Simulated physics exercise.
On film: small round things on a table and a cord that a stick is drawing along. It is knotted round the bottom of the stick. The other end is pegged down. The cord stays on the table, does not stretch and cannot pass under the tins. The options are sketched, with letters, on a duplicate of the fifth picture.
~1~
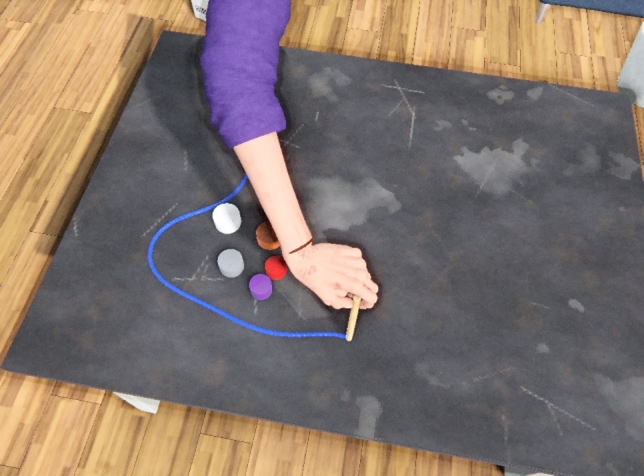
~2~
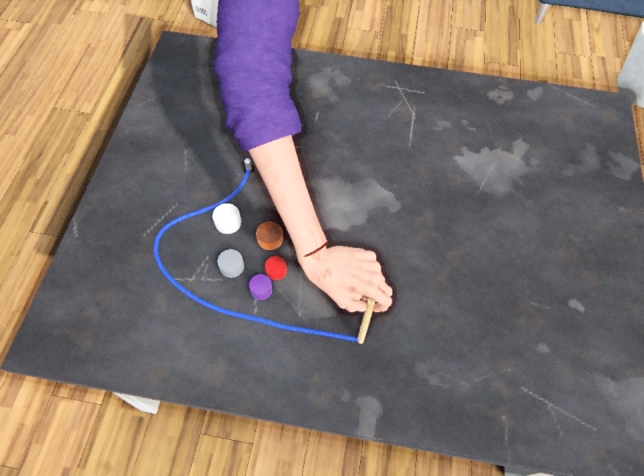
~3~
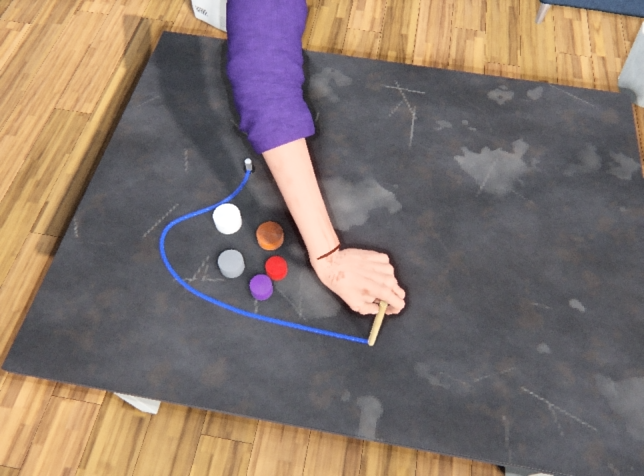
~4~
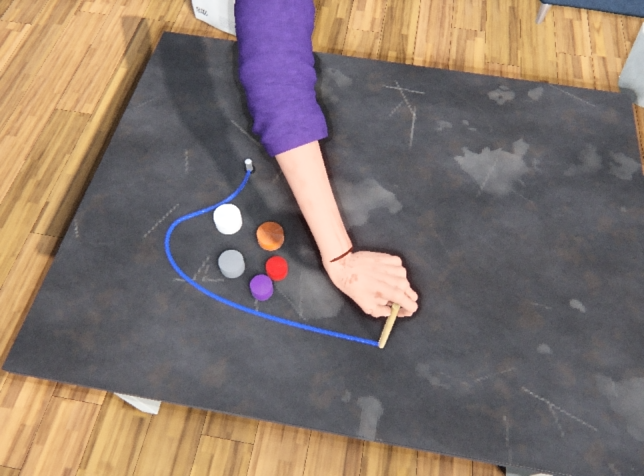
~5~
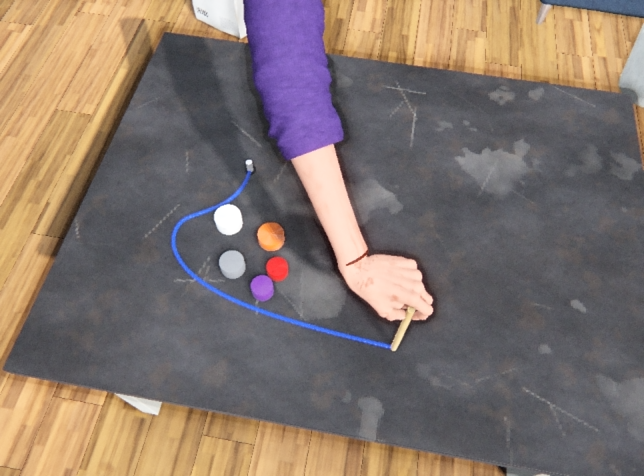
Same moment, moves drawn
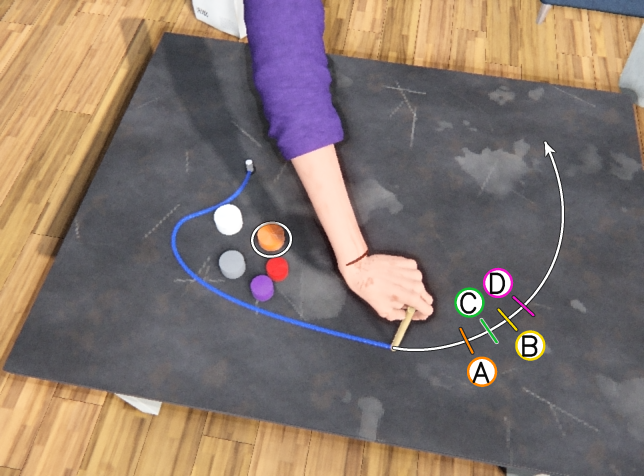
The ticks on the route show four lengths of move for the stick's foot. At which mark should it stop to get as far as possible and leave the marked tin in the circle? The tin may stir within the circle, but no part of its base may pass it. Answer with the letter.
No farther than B.
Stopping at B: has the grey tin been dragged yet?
By then, yes.
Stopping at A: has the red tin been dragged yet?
By then, no.
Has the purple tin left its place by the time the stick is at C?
By then, yes.
On the marked copy, A at (467, 341); B at (507, 319); C at (489, 331); D at (523, 306); the ring at (272, 239); the route from (394, 348) via (546, 278) to (545, 142).
With B. Early on, foot of the stick (438, 348); orange tin (271, 237).
Further on, foot of the stick (477, 337); orange tin (271, 237); grey tin (246, 259); purple tin (266, 283); white tin (233, 221).
At the end, foot of the stick (507, 320); red tin (290, 253); orange tin (272, 235); grey tin (260, 255); purple tin (278, 268); white tin (251, 222); the orange tin is still in its ring.
As for the rest, A is safe but short; C is safe but short; D drags the ringed tin to (282, 229).
